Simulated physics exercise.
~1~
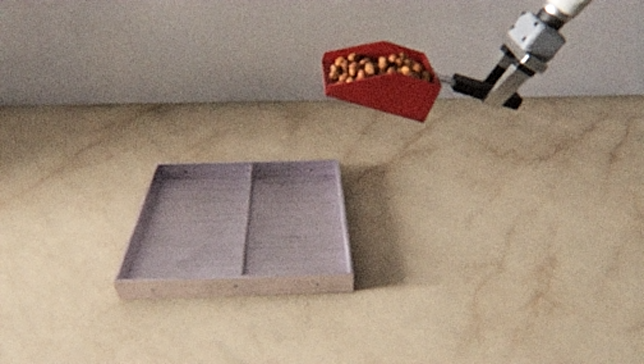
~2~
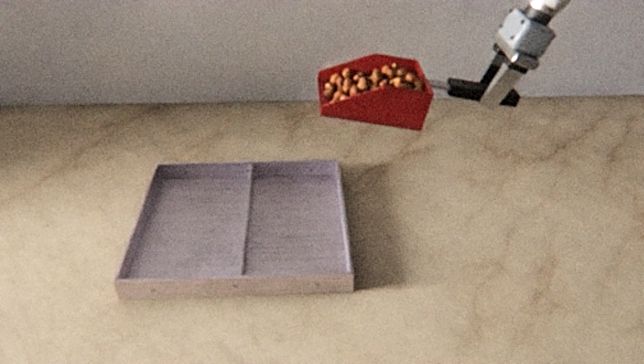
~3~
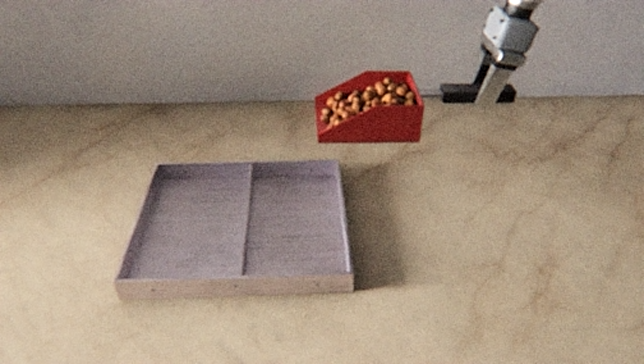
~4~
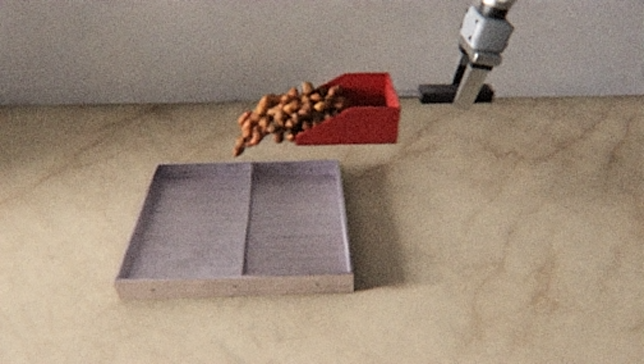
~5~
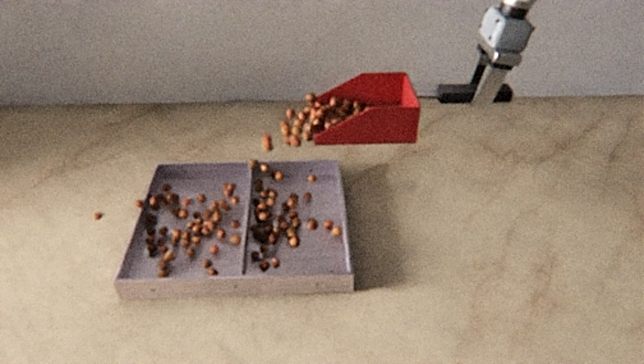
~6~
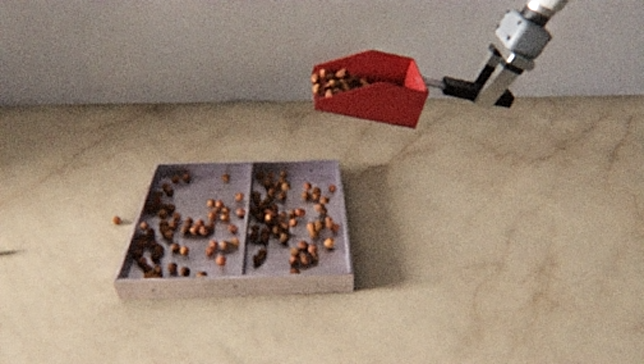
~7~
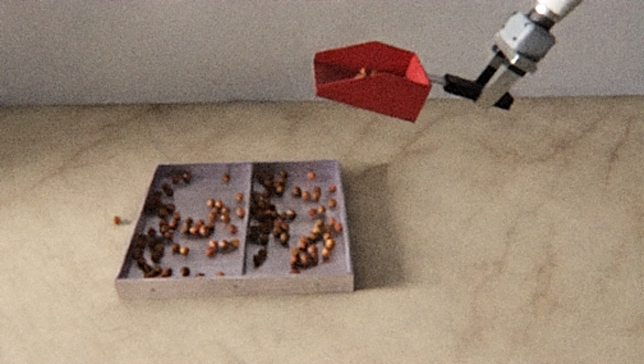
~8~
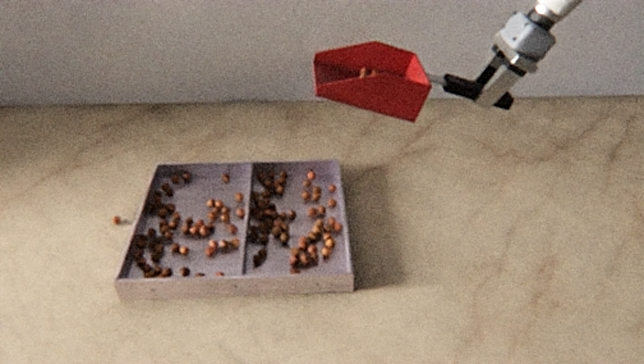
Red scoop on a robot arm lowering, jerking left and back, spilling hazelnuts across a divided tray, then tilting back and stopping.
